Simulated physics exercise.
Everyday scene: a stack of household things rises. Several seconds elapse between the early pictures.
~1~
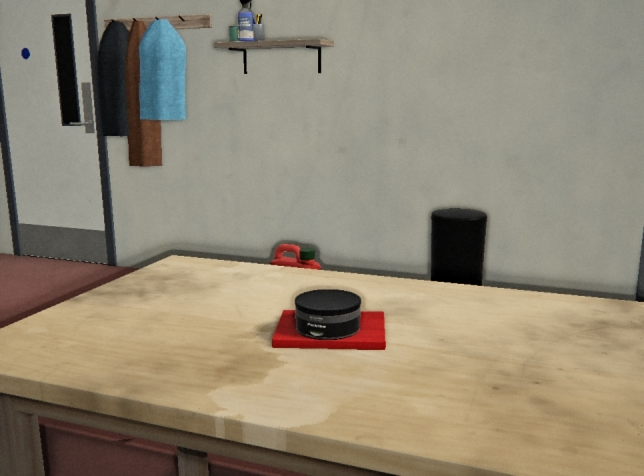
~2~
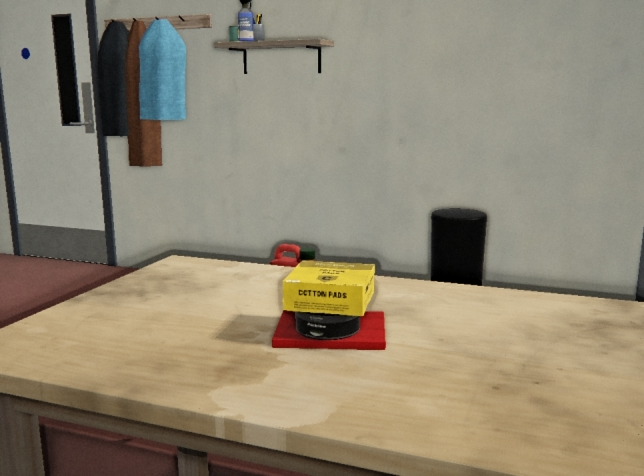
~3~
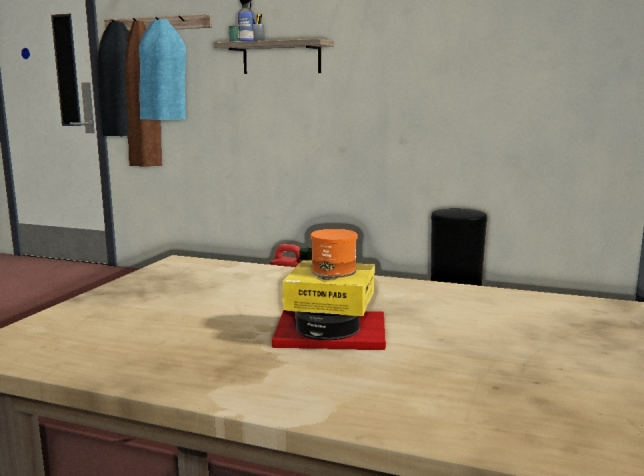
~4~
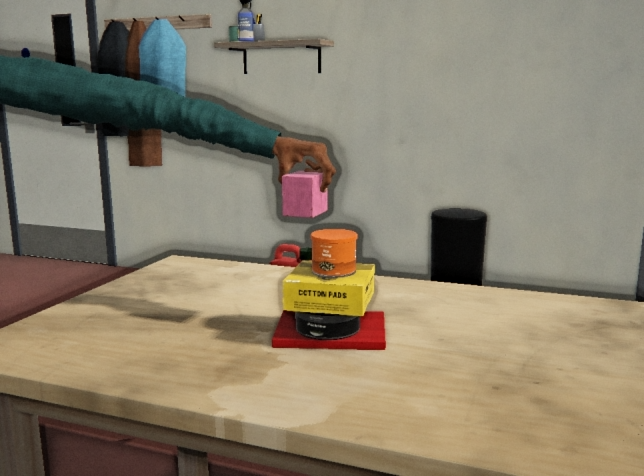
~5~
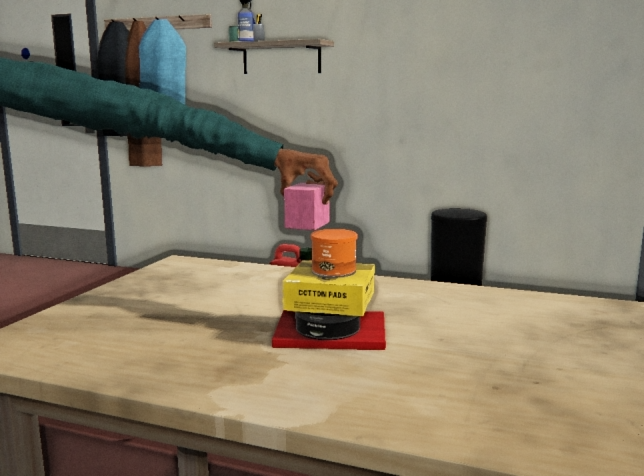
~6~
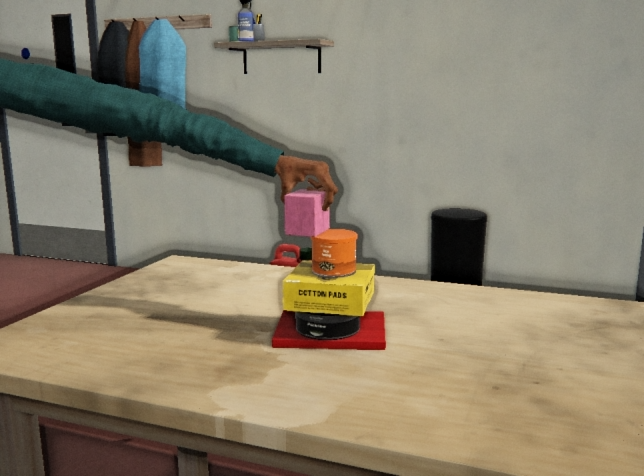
At first, a round black container sits on a red slab on a wooden table, then a yellow box and an orange tub appear stacked on it. A hand reaching in from the left holds a pink block above the tub and lowers it slightly onto the tub's left side, still gripping it.
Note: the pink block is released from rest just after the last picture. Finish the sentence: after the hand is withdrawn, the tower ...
The tower topples over.
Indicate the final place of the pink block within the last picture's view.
Around (174, 319).
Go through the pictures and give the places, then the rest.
In the first picture, the last thing is not in view yet.
In the second picture, the last thing is not in view yet.
In the third picture, the last thing is not in view yet; yellow box (330, 287).
In the fourth picture, on its way; pink block (306, 193).
In the fifth picture, on its way; pink block (308, 206); yellow box (330, 287).
In the sixth picture, set down, still held; pink block (308, 212).
Then, 0.30 s on from there, pink block now fallen.
Then, 0.50 s on from there, things are still on the move.
Then, 0.60 s on from there, as before.
In the end, fallen, pink block; the other 4 unmoved. At the end, from the last picture's camera, pink block near (174, 319). The pile loses its balance.
